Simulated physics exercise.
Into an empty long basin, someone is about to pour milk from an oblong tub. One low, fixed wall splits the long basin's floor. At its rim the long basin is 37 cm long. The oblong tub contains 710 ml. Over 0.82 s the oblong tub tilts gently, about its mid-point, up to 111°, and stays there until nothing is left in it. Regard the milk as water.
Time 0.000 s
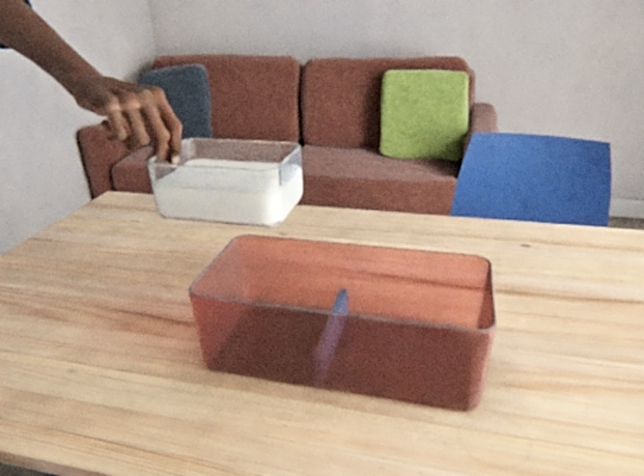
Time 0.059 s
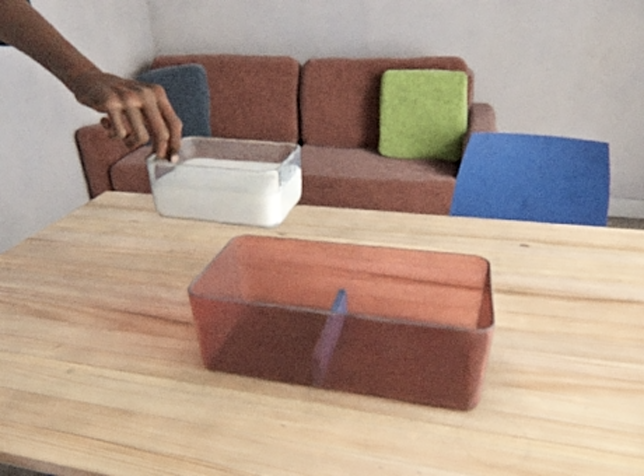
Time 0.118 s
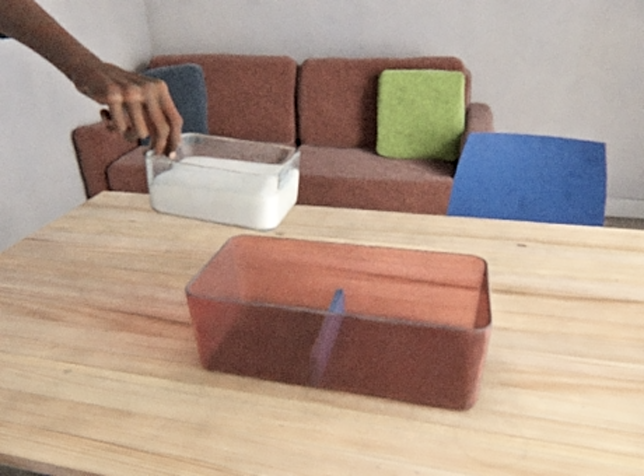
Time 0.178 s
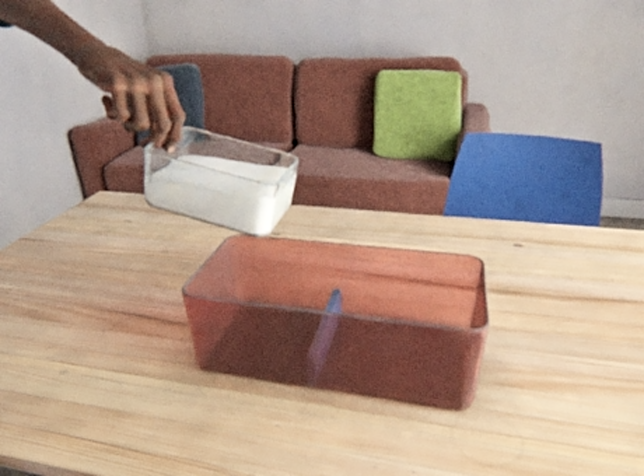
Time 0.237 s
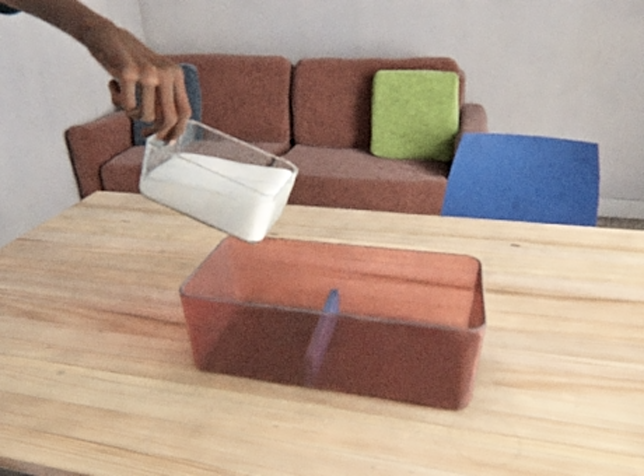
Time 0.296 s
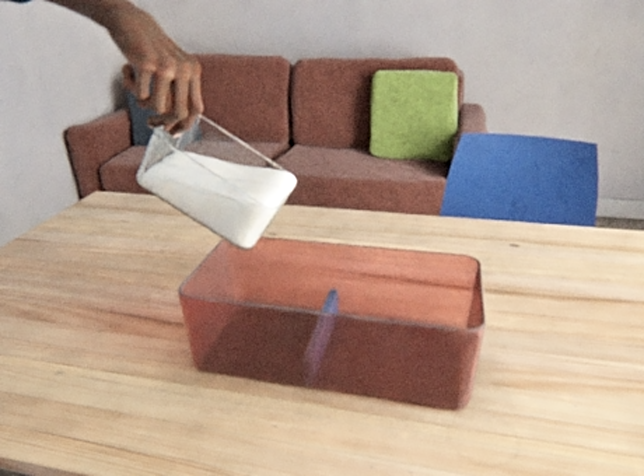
At first, a hand at the left holds a clear oblong tub of milk level above a wooden table, behind an empty reddish long basin with a low divider. The hand then raises the tub's left end, tilting it steadily down to the right until the milk reaches the lower rim.
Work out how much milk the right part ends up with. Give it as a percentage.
I would put it at 51 per cent.
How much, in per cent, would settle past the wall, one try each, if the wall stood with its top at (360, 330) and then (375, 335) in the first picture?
The first gives near 10 per cent and the second near 20 per cent.
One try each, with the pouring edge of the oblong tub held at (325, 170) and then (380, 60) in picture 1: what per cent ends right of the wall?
75 per cent first, 85 per cent second.
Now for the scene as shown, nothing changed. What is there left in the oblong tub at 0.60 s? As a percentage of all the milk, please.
Close to 18 percent of the liquid remains at that time.
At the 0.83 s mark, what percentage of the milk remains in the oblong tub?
Some 4 per cent.
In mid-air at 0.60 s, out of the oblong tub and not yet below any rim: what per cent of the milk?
I'd say close to 26 per cent.
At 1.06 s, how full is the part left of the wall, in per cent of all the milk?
The left part holds some 48 per cent.
After 0.60 s the tilt is 93° and 17 per cent is still to pour, 16 is left of the wall and 40 right of it.
After 0.83 s the tilt is 111° and 4 per cent is still to pour, 41 is left of the wall and 51 right of it.
After 1.06 s the tilt is 111° and 0 per cent is still to pour, 48 is left of the wall and 51 right of it.
After 1.32 s the tilt is 111° and 0 per cent is still to pour, 48 is left of the wall and 51 right of it.
In the end 48 per cent lies left of the wall, 51 right of it and 1 outside.
